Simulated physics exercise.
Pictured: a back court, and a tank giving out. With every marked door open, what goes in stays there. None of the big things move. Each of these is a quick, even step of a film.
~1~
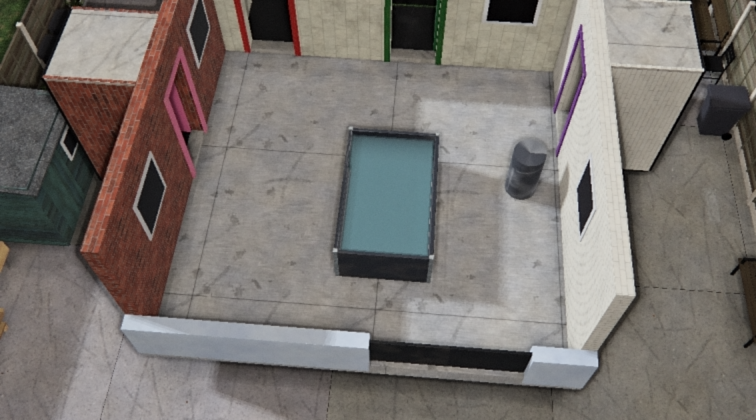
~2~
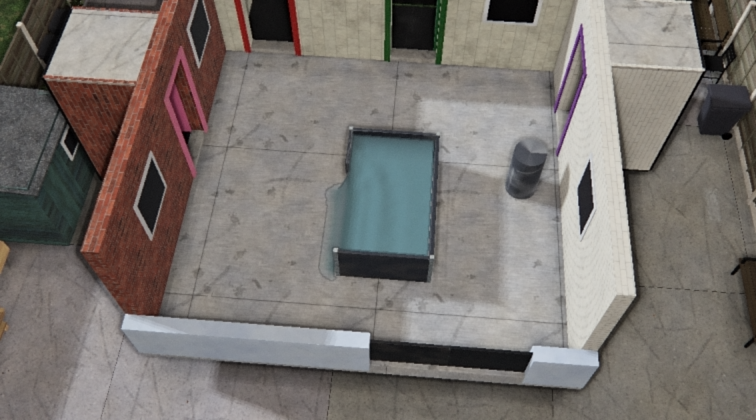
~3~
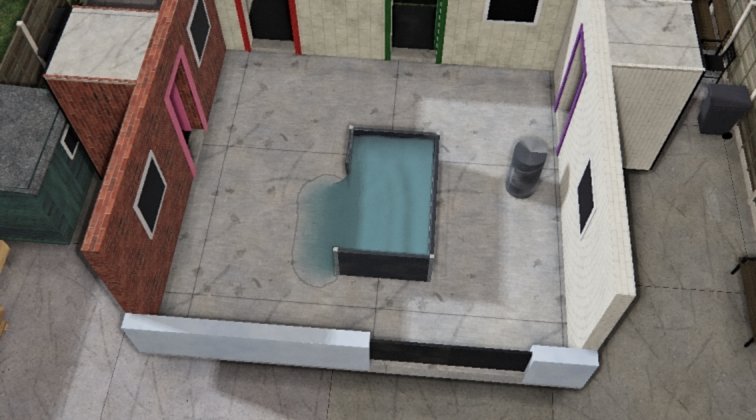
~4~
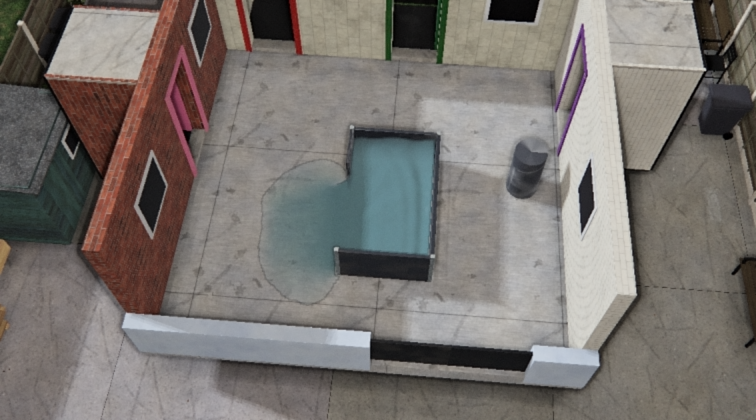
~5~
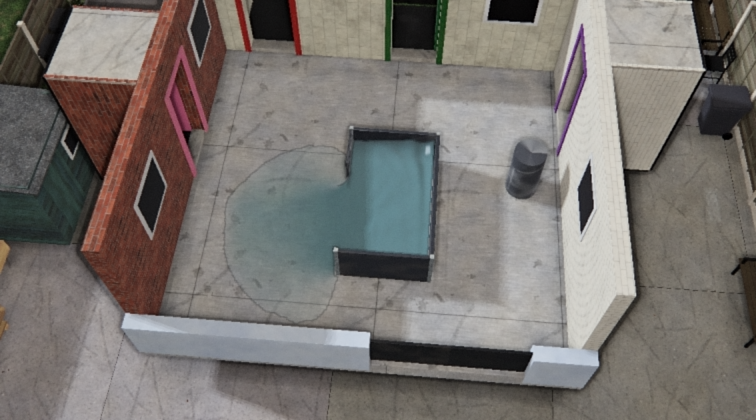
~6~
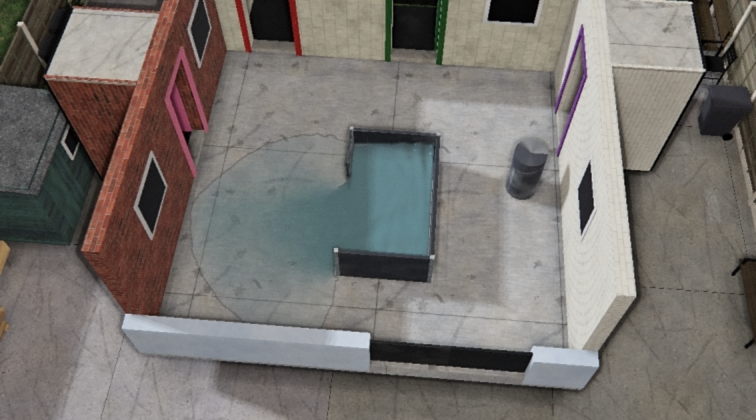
The clip shows a dark-framed tank of still, blue-green water in a walled back court; its left side opens, and water pours out through the gap, spreading leftward across the grey paving in a widening, rounded sheet.
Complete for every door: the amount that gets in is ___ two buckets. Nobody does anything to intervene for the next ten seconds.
Red door: More than; green door: At most; purple door: At most; pink door: More than.
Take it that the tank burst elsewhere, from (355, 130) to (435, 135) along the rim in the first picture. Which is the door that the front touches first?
The answer is the green-painted one.
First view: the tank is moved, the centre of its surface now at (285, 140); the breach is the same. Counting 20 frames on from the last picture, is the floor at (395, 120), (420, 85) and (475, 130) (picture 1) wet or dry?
In order: Untouched, untouched, untouched.
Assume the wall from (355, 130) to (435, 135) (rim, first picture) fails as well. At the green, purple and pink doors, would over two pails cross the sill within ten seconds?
I'd say the green door overshoots the mark, the purple door stops short and the pink door stops short.
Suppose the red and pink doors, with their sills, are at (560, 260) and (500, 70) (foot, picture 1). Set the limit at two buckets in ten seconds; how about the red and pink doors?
The red door comes up short, and the pink door comes up short too.
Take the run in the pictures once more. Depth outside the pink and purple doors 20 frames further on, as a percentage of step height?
Some 170 percent, then some 0 percent.
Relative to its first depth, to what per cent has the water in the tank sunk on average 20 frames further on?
Some 20 per cent.
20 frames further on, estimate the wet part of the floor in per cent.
Around 45 in a hundred.
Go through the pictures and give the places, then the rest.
Still water in the tank at (389, 193), in the first picture.
The front is at (338, 187), out from the gap at (345, 221), in the second picture.
The front is at (307, 279), out from the gap at (345, 222), in the third picture.
The front is at (278, 184), out from the gap at (345, 223), in the fourth picture.
The front is at (234, 199), out from the gap at (345, 224), in the fifth picture.
The front is at (199, 203), out from the gap at (345, 224), in the sixth picture.
A moment on, water covers 30 % of the floor; the red door not reached, the green door not reached, the purple door not reached, the pink door under two buckets in.
Next, water covers 30 % of the floor; the red door not reached, the green door not reached, the purple door not reached, the pink door over two buckets in.
Then, water covers 45 % of the floor; the red door under two buckets in, the green door not reached, the purple door not reached, the pink door far over two buckets in.
Later, water covers 80 % of the floor; the red door over two buckets in, the green door wet at the sill, nothing in, the purple door not reached, the pink door far over two buckets in.
In the end, water covers 95 % of the floor; the red door far over two buckets in, the green door wet at the sill, nothing in, the purple door wet at the sill, nothing in, the pink door far over two buckets in.
